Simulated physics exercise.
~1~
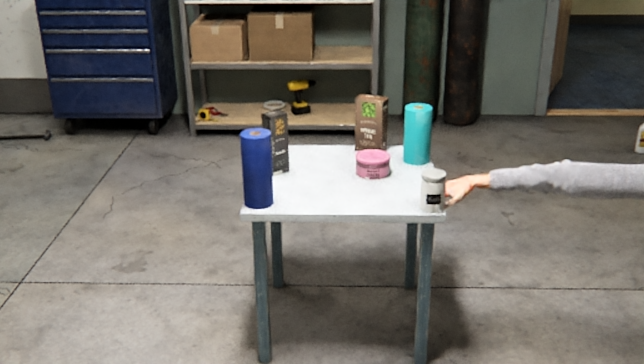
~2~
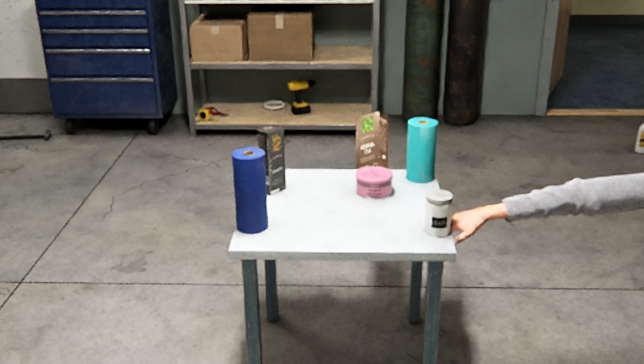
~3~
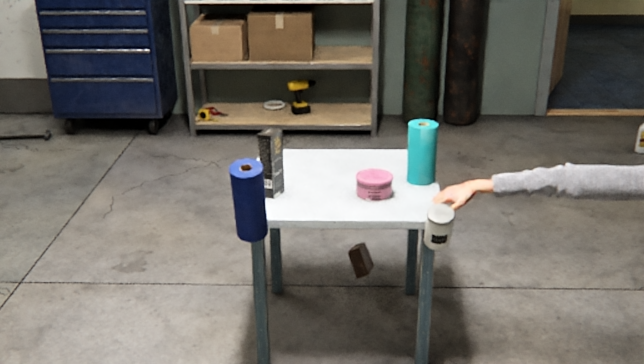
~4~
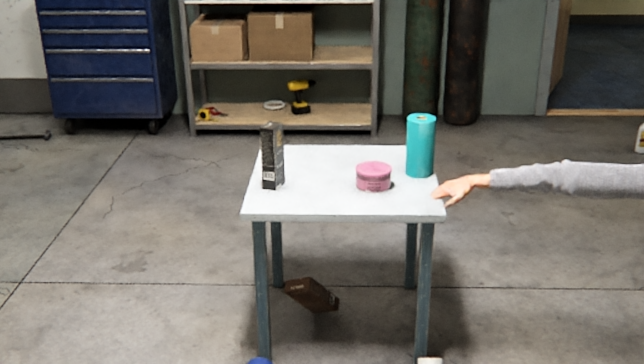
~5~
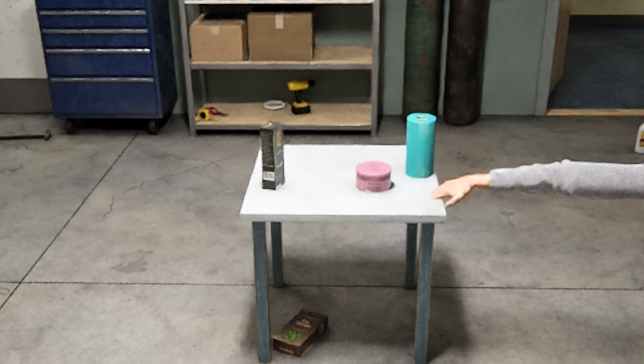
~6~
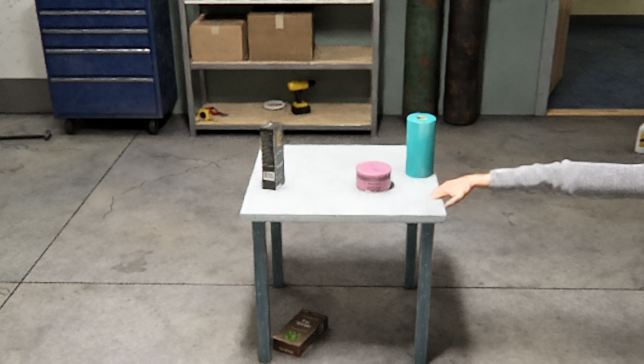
A hand jerked a small white table forward and back, and the blue roll, white jar and brown packet fell to the floor, while the turquoise roll, pink tub and black carton ended up still standing on top.
